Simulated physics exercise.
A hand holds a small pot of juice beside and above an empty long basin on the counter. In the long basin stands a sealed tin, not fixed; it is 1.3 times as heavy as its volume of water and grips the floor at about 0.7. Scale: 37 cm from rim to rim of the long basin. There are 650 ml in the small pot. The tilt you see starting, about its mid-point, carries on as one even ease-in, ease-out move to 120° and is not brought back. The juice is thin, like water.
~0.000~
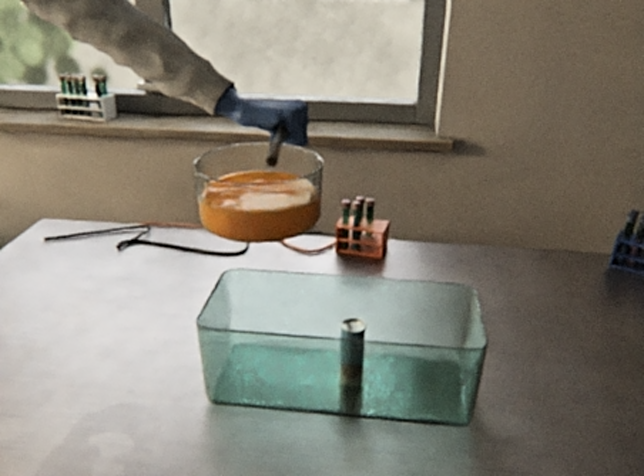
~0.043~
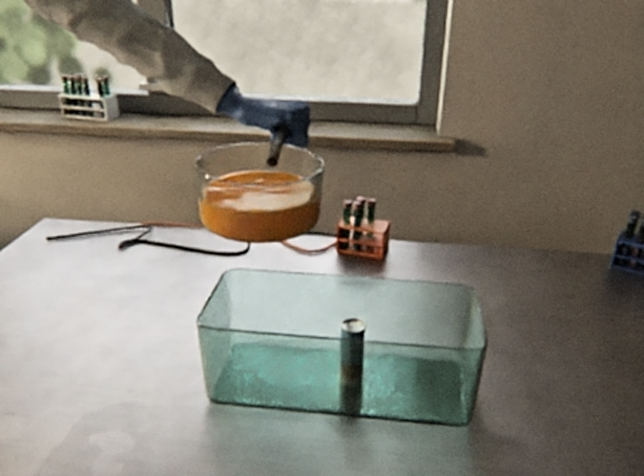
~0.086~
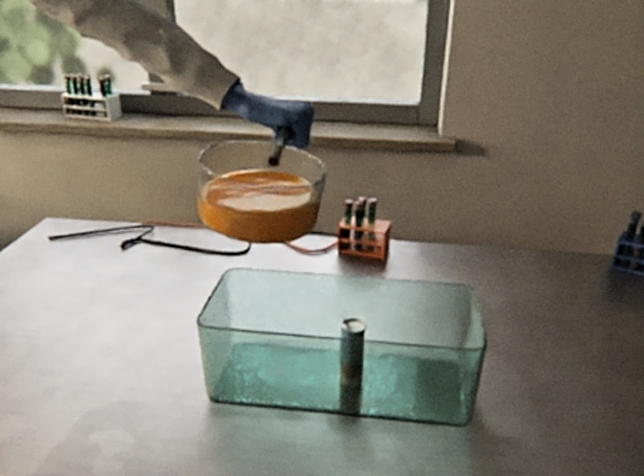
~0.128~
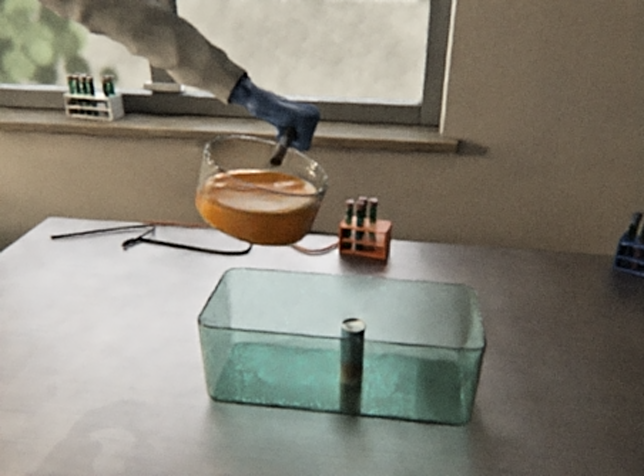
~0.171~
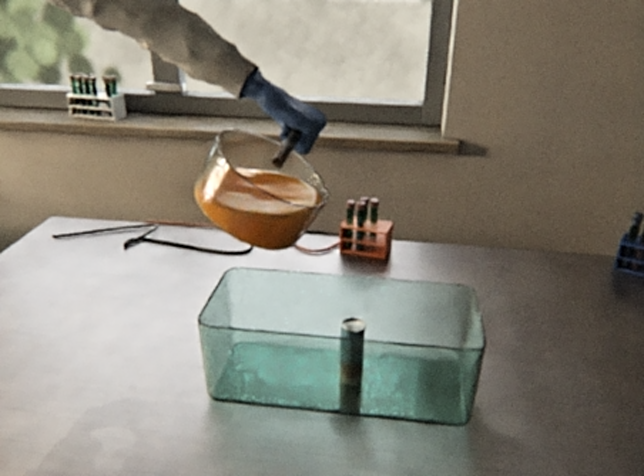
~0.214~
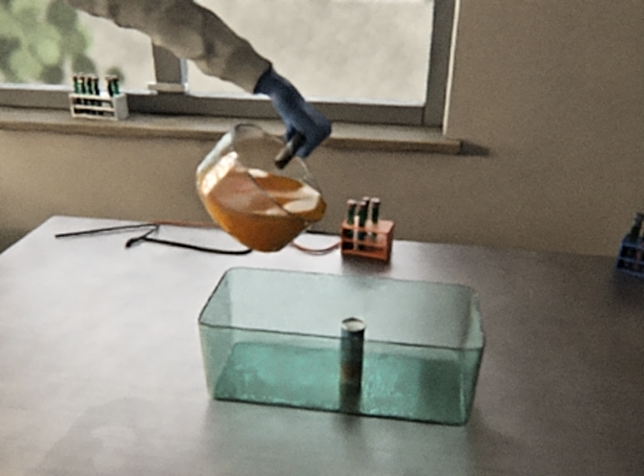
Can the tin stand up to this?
The tin goes over.
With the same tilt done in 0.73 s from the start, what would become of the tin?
The tin remains upright.
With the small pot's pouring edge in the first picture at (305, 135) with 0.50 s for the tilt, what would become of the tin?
Then it falls.
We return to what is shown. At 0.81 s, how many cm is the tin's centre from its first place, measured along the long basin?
Some 5 cm.
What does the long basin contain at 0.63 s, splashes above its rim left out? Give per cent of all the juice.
About 94 per cent.
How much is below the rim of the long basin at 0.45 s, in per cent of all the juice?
About 40 per cent.
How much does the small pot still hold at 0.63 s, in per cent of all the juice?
Near 1 in a hundred.
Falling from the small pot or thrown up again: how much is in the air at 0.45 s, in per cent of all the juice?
Some 48 per cent.
After 0.45 s the tilt is 116° and 11 per cent is still to pour; the tin stands where it began.
After 0.63 s the tilt is 120° and 1 per cent is still to pour; the tin leans 11°.
After 0.81 s the tilt is 120° and 0 per cent is still to pour; the tin leans 49°.
After 1.01 s the tilt is 120° and 0 per cent is still to pour; the tin lies on its side.
In the end the tin lies on its side.
